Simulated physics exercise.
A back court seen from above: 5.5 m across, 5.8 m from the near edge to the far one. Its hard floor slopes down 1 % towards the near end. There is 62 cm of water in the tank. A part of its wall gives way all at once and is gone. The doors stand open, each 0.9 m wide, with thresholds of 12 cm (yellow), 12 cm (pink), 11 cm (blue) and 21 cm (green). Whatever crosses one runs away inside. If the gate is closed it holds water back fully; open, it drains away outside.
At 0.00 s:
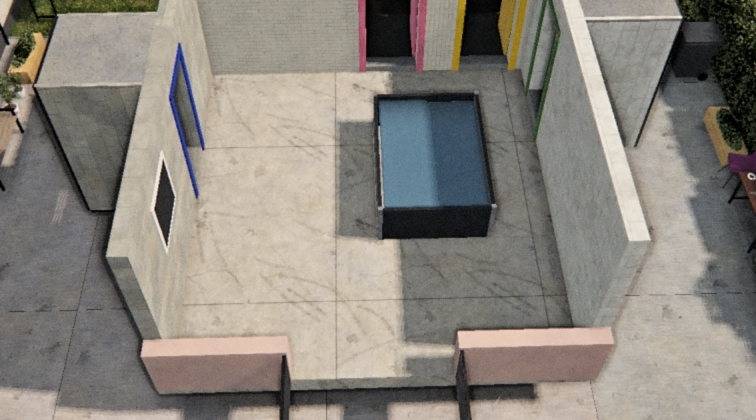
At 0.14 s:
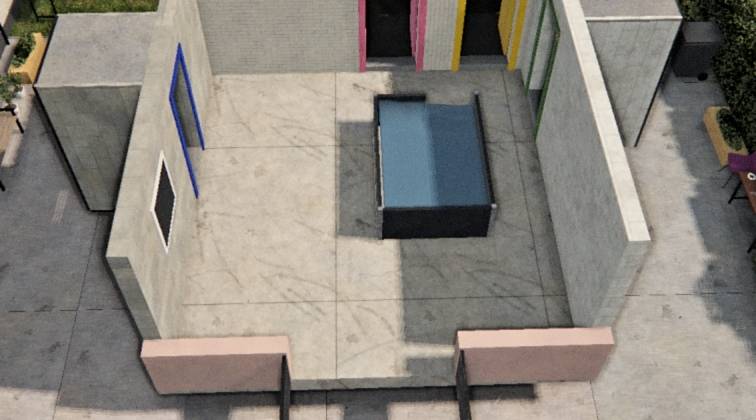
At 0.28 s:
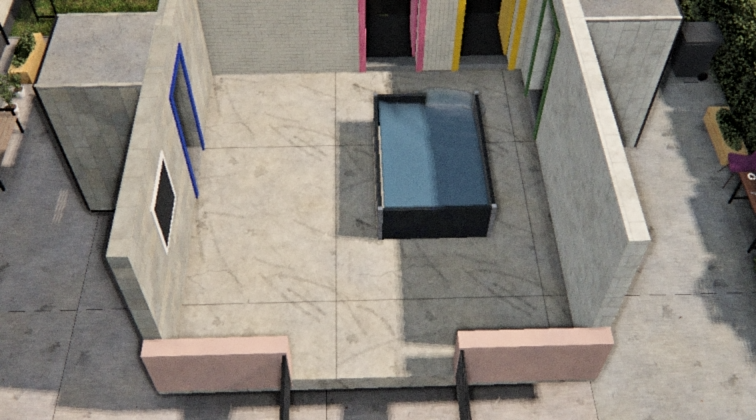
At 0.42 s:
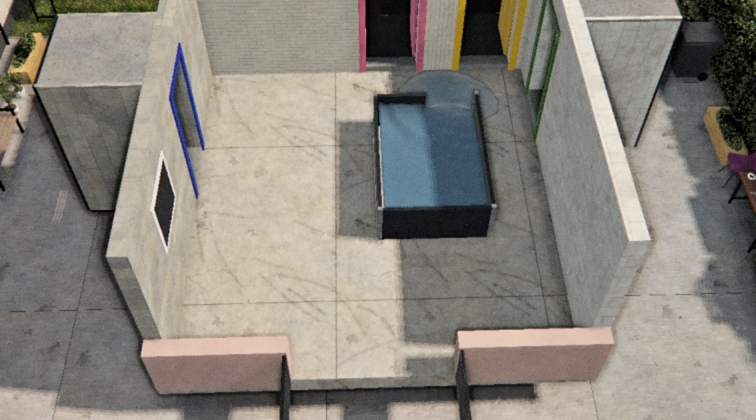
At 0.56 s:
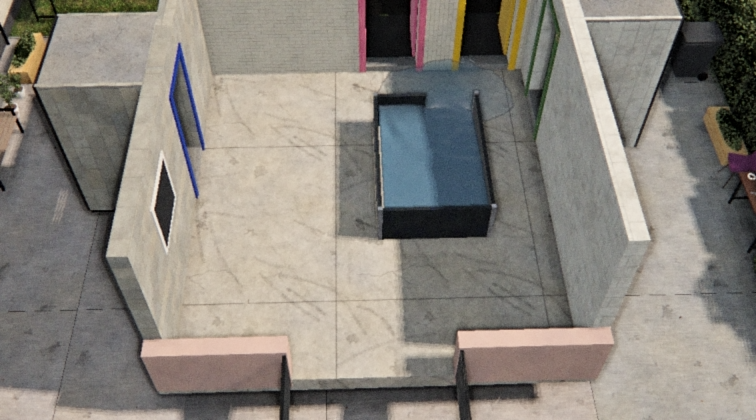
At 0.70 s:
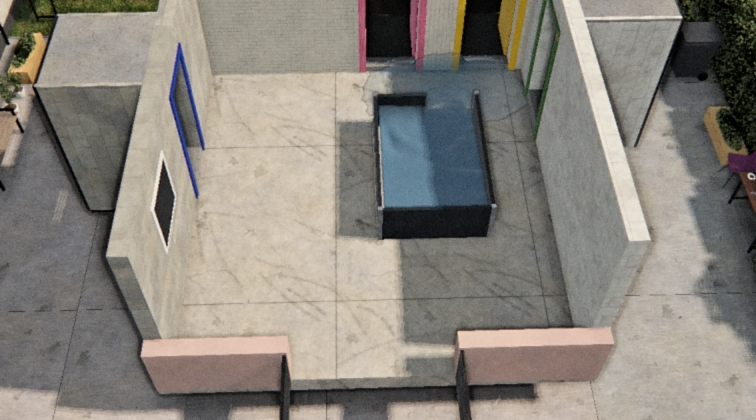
A concrete back court enclosed by pale walls is seen from high above by a camera that stays still. A dark-sided tank of blue water stands right of centre, with pink- and yellow-framed doorways behind it, a blue-framed opening at left, a green one at right and two low pink walls in front. Part of the tank's far wall vanishes, and water pours through the gap, spreading across the floor behind.
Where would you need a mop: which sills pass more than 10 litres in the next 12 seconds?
The water let in: At the yellow door it passes the limit; at the pink door it passes the limit; at the blue door it does not reach the limit; at the green door it does not reach the limit.
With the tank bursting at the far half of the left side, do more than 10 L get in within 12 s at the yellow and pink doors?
Then: Yellow under, pink not over.
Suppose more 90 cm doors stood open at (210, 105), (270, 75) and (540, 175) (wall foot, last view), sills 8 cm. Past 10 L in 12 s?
In that order: Over, under, under.
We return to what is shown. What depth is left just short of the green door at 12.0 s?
About 6.0 cm.
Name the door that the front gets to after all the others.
It is the blue one.
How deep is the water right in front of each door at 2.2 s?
In cm: Yellow 30, pink 19, blue 0, green 10.
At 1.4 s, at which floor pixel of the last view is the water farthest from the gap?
Around (304, 79).
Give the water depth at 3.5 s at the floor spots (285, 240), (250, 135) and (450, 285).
Roughly 0, 2 and 0 cm, in turn.
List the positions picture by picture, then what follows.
The tank at (431, 151) is whole and still, 62 cm deep, in the first frame.
Water pours out on the tank's far side and has run 0.5 m, to a hidden place; typically 8 cm deep outside, 62 cm at the tank's back, in the second frame.
The front is at (433, 90), 0.9 m from the gap on the tank's far side; 0.8 m2 of floor is under water; 62 cm left at the back of the tank, in the third frame.
The front is at (431, 72), 1.3 m from the gap on the tank's far side; 1.6 m2 of floor is under water; 62 cm left at the back of the tank, in the fourth frame.
The front is at (487, 71), 1.6 m from the gap on the tank's far side; 2.3 m2 of floor is under water; 62 cm left at the back of the tank, in the fifth frame.
Water pours out on the tank's far side and has run 1.8 m, to (374, 73); typically 6 cm deep outside, 62 cm at the tank's back, in the sixth frame.
After 1.4 s water covers 10 % of the floor and is deepest (38 cm) near (445, 76); yellow door 28 cm at the sill, 36 L in, pink door 19 cm at the sill, 7 L in, blue door not reached, green door 7 cm at the sill, 0 L in.
After 2.2 s water covers 25 % of the floor and is deepest (36 cm) near (515, 75); yellow door 30 cm at the sill, 114 L in, pink door 19 cm at the sill, 29 L in, blue door not reached, green door 10 cm at the sill, 0 L in.
After 3.5 s water covers 45 % of the floor and is deepest (25 cm) near (515, 75); yellow door 23 cm at the sill, 208 L in, pink door 14 cm at the sill, 51 L in, blue door 8 cm at the sill, 0 L in, green door 11 cm at the sill, 0 L in.
After 7.0 s water covers 85 % of the floor and is deepest (14 cm) near (557, 356); yellow door 13 cm at the sill, 281 L in, pink door 8 cm at the sill, 60 L in, blue door 6 cm at the sill, 0 L in, green door 9 cm at the sill, 0 L in.
After 12.0 s water covers 95 % of the floor and is deepest (10 cm) near (531, 356); yellow door 8 cm at the sill, 284 L in, pink door 5 cm at the sill, 60 L in, blue door 4 cm at the sill, 0 L in, green door 6 cm at the sill, 0 L in.
